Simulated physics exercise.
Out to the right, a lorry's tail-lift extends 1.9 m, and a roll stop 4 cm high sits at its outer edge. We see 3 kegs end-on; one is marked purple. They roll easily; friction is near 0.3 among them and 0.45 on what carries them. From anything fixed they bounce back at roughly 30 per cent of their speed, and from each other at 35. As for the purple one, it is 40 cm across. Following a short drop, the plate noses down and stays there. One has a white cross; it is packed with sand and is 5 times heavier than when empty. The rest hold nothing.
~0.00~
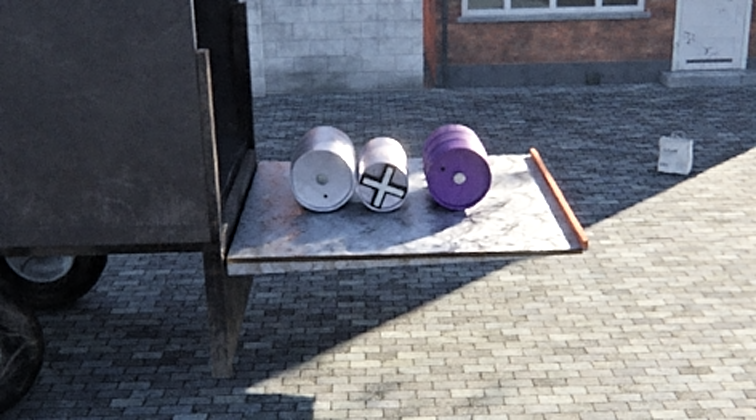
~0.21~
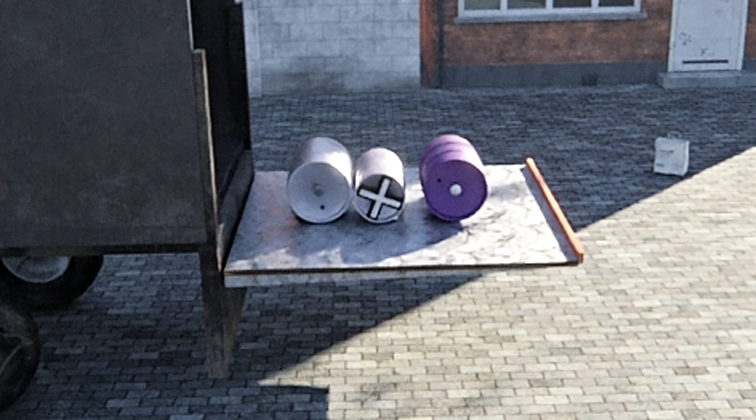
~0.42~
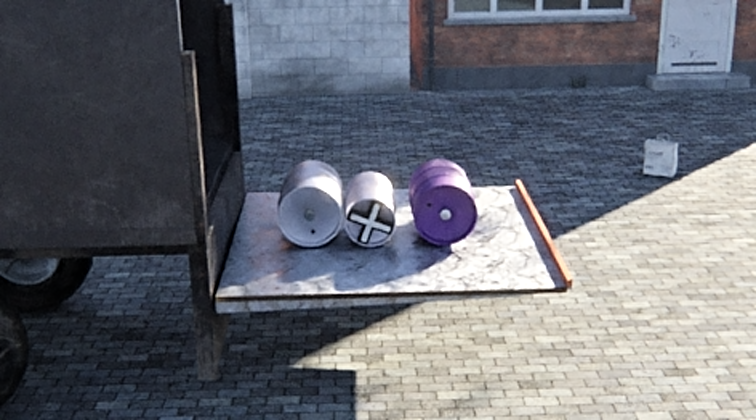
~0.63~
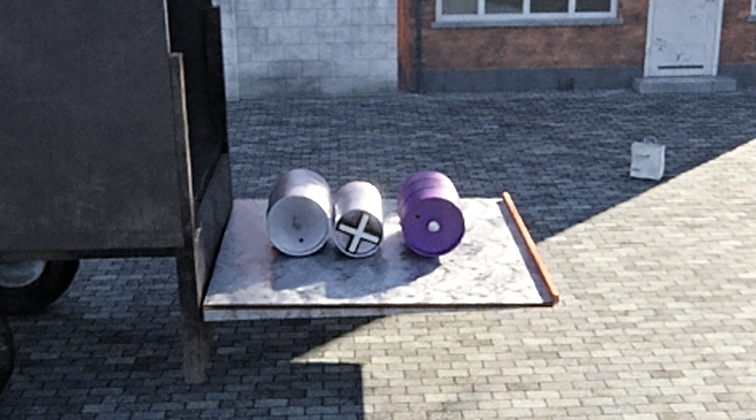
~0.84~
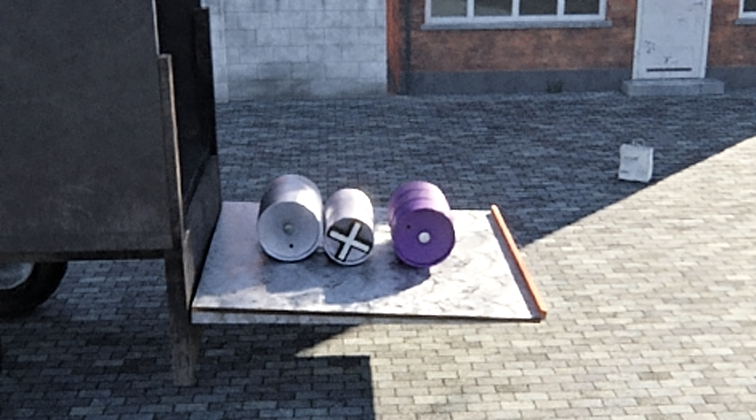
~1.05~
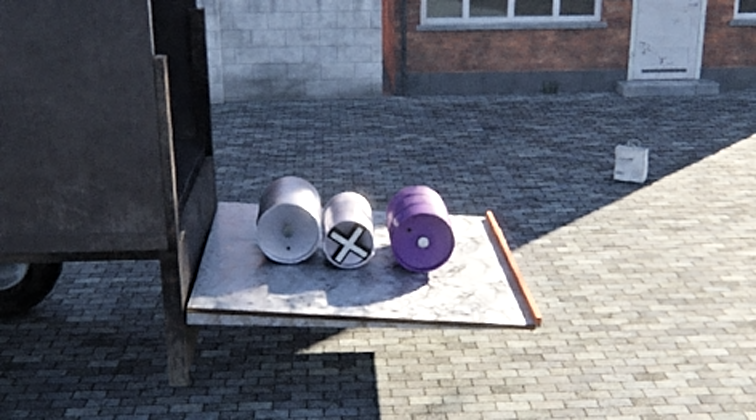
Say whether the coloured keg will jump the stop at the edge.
In the end the purple keg gets past the stop.
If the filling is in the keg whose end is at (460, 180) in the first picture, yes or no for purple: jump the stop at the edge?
For purple, the answer then is negative.
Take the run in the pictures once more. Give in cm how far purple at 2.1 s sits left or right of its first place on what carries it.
By then purple sits 40 right of where it began.
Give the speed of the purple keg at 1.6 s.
Estimate: Some 0.4 m/s.
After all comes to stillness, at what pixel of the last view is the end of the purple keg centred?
In the last view it sits close to (691, 330).
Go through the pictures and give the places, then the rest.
Purple (460, 179); plate level; stop at (586, 244); white cross at (383, 187), in the first picture.
Purple (456, 190); plate level, in the second picture.
Purple (446, 215); plate level, in the third picture.
Purple (434, 227); plate tilted 1°; stop at (557, 298), in the fourth picture.
Purple (424, 238); plate tilted 4°, in the fifth picture.
Purple (423, 243); plate tilted 5°; stop at (539, 321), in the sixth picture.
Then, 1.6 s in, purple is on the plate, 45 cm from the stop, rolling right; 0 gone from the plate.
Then, 2.1 s in, purple is on the plate, 20 cm from the stop, rolling right; 0 gone from the plate.
Then, 2.8 s in, purple is over the stop and falling; 1 gone from the plate.
In the end (5.2 s), purple is on the ground; 1 gone from the plate.
